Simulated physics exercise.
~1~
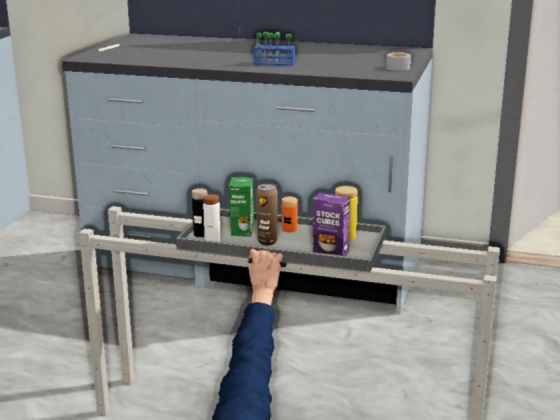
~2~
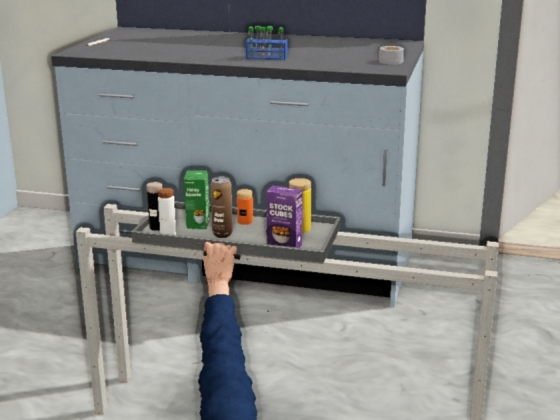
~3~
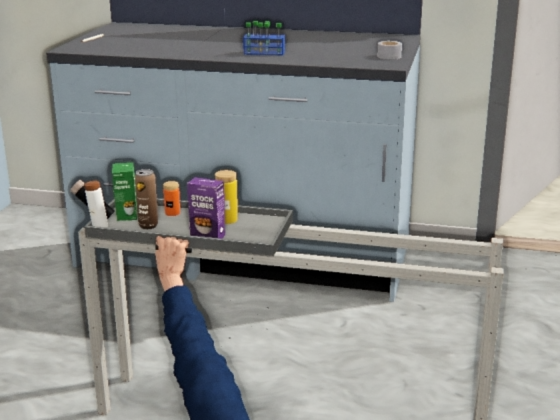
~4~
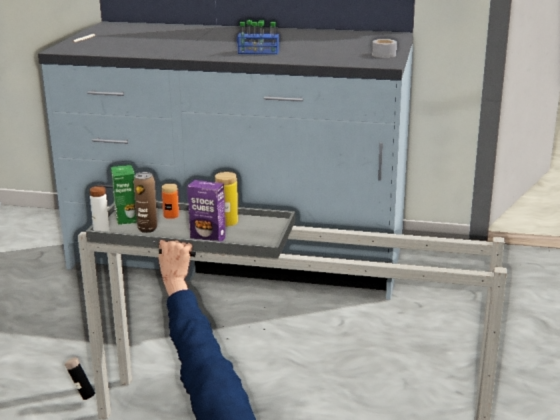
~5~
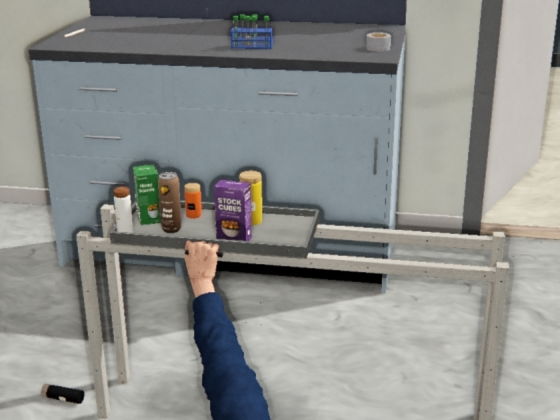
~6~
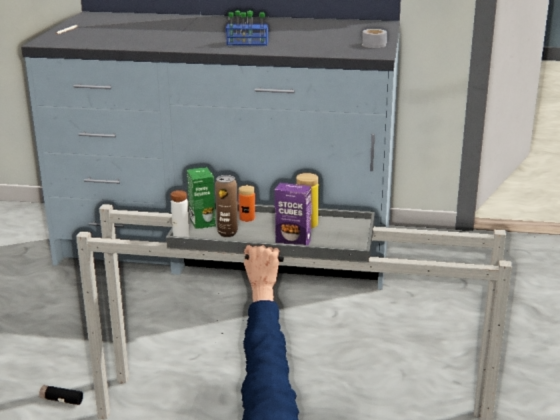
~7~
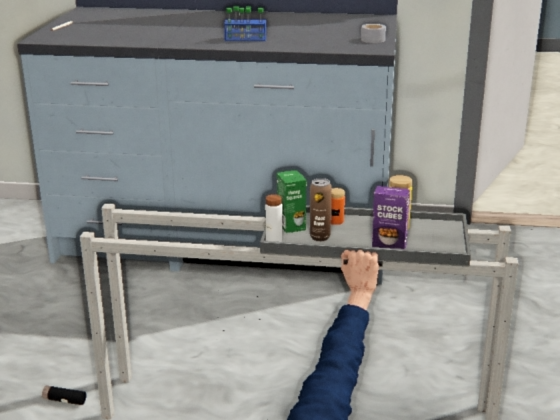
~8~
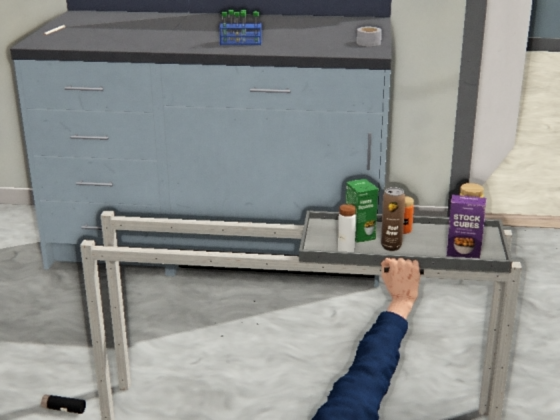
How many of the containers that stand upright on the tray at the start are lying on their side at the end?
One container ends up lying on its side. It is the black shaker, which rests on the floor.
